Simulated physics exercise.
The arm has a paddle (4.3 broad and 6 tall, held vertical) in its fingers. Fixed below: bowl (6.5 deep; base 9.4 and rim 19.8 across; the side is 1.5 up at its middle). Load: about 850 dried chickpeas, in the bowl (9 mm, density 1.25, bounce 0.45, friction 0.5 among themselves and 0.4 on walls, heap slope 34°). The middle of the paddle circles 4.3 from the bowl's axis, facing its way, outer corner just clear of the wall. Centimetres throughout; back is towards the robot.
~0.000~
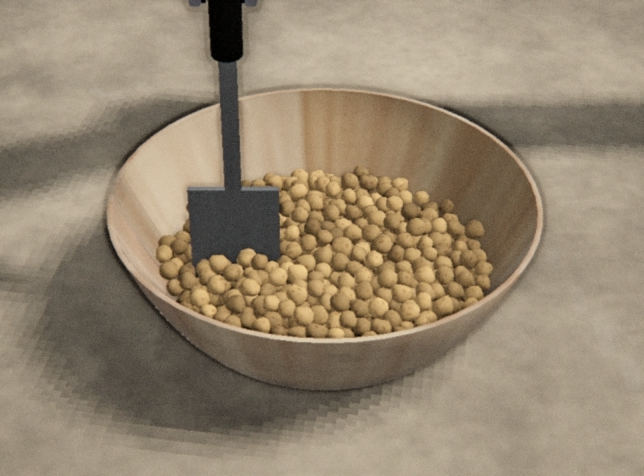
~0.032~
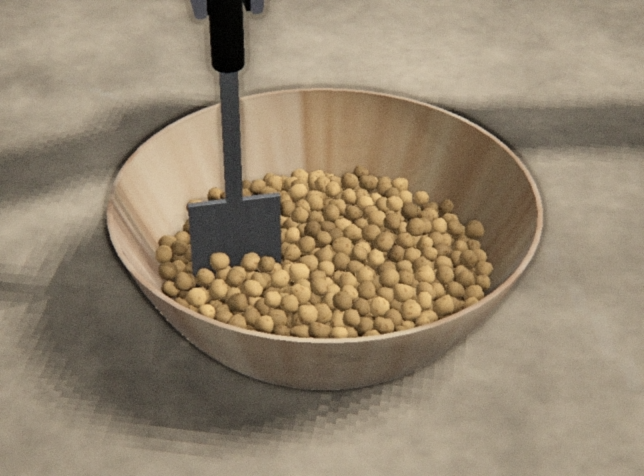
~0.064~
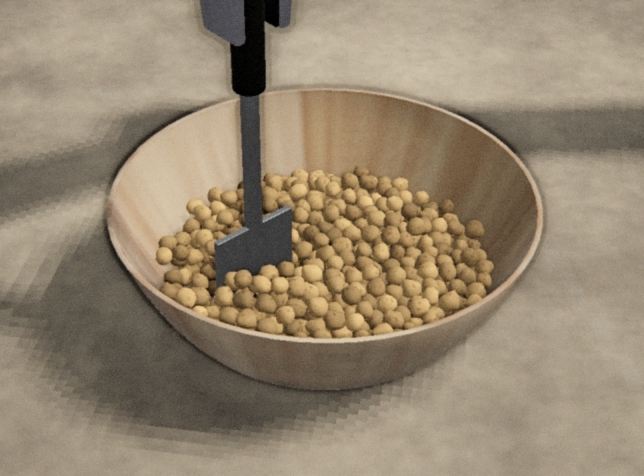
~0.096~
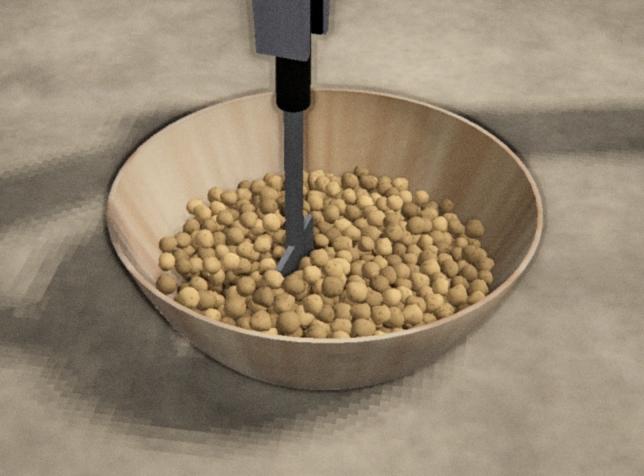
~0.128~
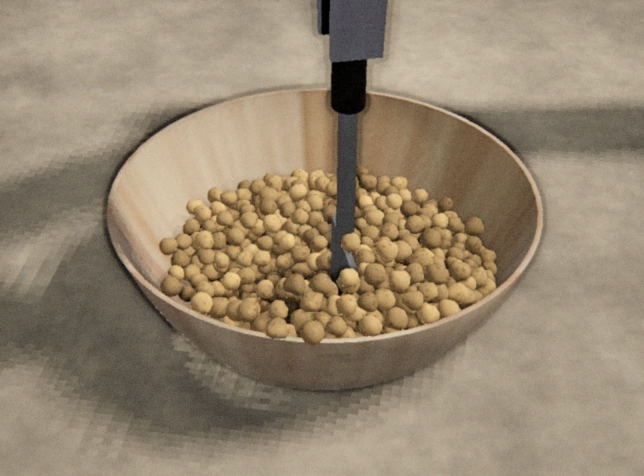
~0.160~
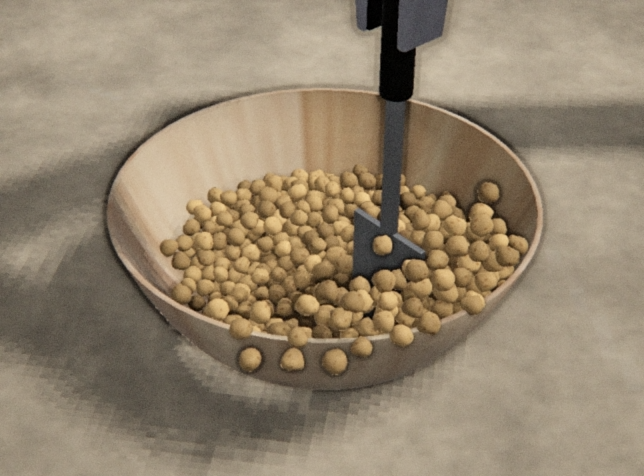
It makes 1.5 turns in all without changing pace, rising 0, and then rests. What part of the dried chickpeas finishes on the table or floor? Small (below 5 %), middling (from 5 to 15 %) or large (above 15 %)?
Share on the table or floor: Large (above 15 %).
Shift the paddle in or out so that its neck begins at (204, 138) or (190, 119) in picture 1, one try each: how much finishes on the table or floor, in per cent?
About 40 and 20 per cent.
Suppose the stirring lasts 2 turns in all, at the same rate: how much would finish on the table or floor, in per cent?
Then about 35 per cent.
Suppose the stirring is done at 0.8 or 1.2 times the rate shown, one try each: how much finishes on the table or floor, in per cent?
Some 20 and 45 per cent.
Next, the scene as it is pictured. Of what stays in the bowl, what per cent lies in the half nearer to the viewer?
Roughly 40 per cent.
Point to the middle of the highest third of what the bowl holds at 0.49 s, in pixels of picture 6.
Near (312, 317).
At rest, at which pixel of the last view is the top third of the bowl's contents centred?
Near (409, 221).
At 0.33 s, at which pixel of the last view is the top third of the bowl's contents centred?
Near (278, 141).
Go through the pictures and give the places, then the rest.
The first frame shows paddle neck at (232, 161), 0° round; upper third of the load around (331, 253), from x 165 to 485, top at y 175; 850 in the bowl.
The second frame shows paddle neck at (233, 172), 12° round; upper third of the load around (326, 258), from x 165 to 485, top at y 175.
The third frame shows paddle neck at (253, 197), 41° round; upper third of the load around (321, 277), from x 165 to 485, top at y 175.
The fourth frame shows paddle neck at (294, 214), 71° round; upper third of the load around (342, 292), from x 165 to 485, top at y 175.
The fifth frame shows paddle neck at (346, 216), 101° round; upper third of the load around (379, 287), from x 170 to 490, top at y 175; 849 in the bowl, 1 in flight or on the tool.
The sixth frame shows paddle neck at (390, 203), 131° round; upper third of the load around (423, 264), from x 170 to 515, top at y 170; 833 in the bowl, 17 in flight or on the tool.
By 0.33 s, 287° round, highest piece 10 above the table; 717 in the bowl, 59 on the table or floor, 74 in flight or on the tool.
By 0.49 s, 83° round, highest piece 9 above the table; 630 in the bowl, 185 on the table or floor, 35 in flight or on the tool.
By 0.78 s, 180° round, highest piece 6 above the table; 568 in the bowl, 281 on the table or floor, 1 in flight or on the tool.
By 1.48 s, 180° round, highest piece 6 above the table; 568 in the bowl, 282 on the table or floor.
Final count, 568 in the bowl, 282 on the table or floor. That is 33 % on the table or floor.
